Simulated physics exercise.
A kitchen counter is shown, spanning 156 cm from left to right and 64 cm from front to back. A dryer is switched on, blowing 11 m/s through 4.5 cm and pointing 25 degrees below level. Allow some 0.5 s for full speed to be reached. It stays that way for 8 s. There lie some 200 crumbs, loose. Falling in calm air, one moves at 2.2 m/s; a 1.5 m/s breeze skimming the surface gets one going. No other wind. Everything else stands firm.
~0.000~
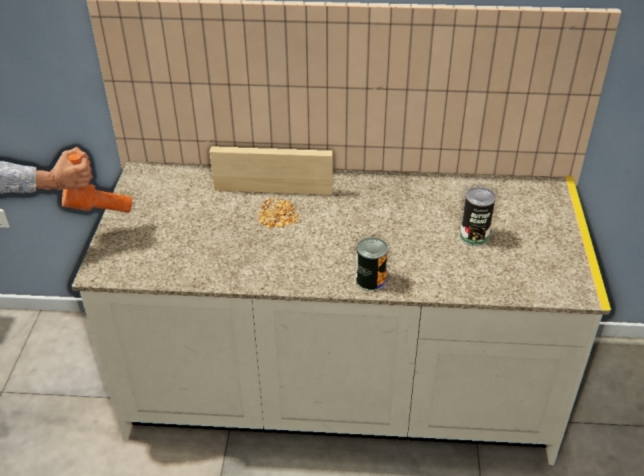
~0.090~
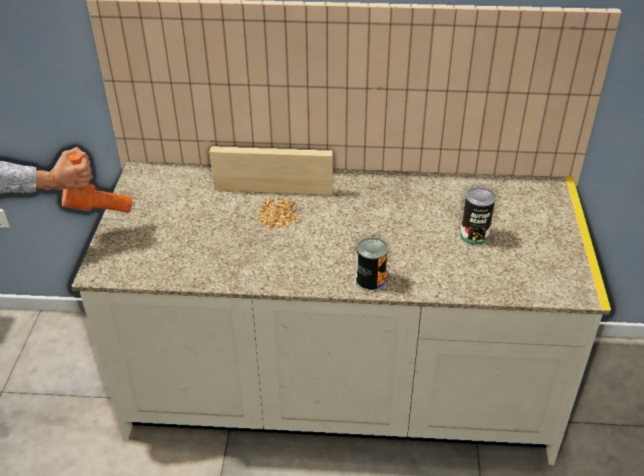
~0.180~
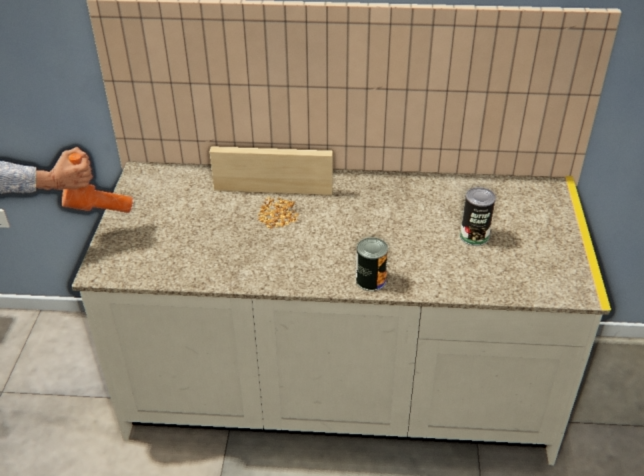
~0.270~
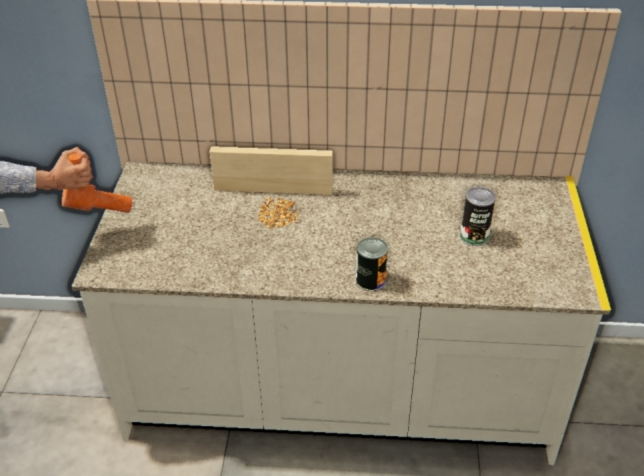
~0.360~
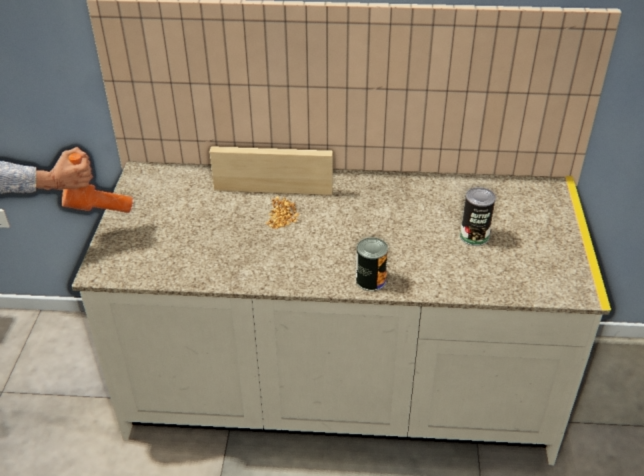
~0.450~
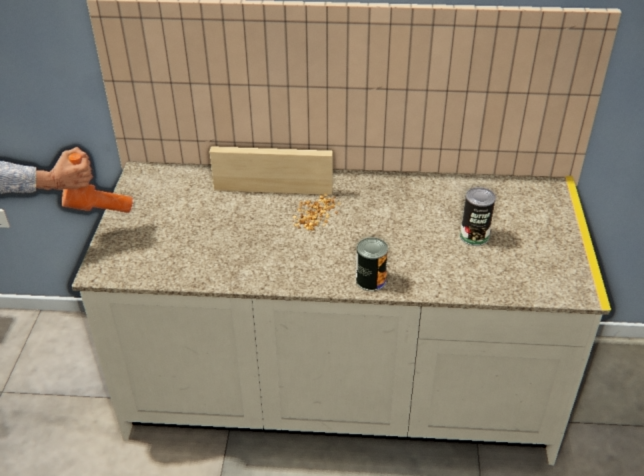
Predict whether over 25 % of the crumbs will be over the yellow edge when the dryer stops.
Looks like that edge will lose over a quarter of the load.
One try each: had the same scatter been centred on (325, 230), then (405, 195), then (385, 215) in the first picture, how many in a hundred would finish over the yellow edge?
First try near 50 %, second near 60 %, third near 90 %.
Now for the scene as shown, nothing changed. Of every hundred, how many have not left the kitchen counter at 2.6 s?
Around 20 in a hundred.
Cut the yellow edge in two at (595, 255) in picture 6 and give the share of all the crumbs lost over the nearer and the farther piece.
Roughly 0 % cross the nearer stretch, while around 80 % cross the farther one.
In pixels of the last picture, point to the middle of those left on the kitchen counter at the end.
Around (515, 218).
After 1.6 s, 64 % are over the yellow edge; the middle of those still in play is near (516, 215); 60 % have settled or left.
After 2.6 s, 75 % are over the yellow edge; the middle of those still in play is near (522, 221); 76 % have settled or left.
After 4.4 s, 80 % are over the yellow edge; the middle of those still in play is near (508, 218); 81 % have settled or left.
After 8.0 s, at the end, 82 % are over the yellow edge; the middle of those still in play is near (515, 218).
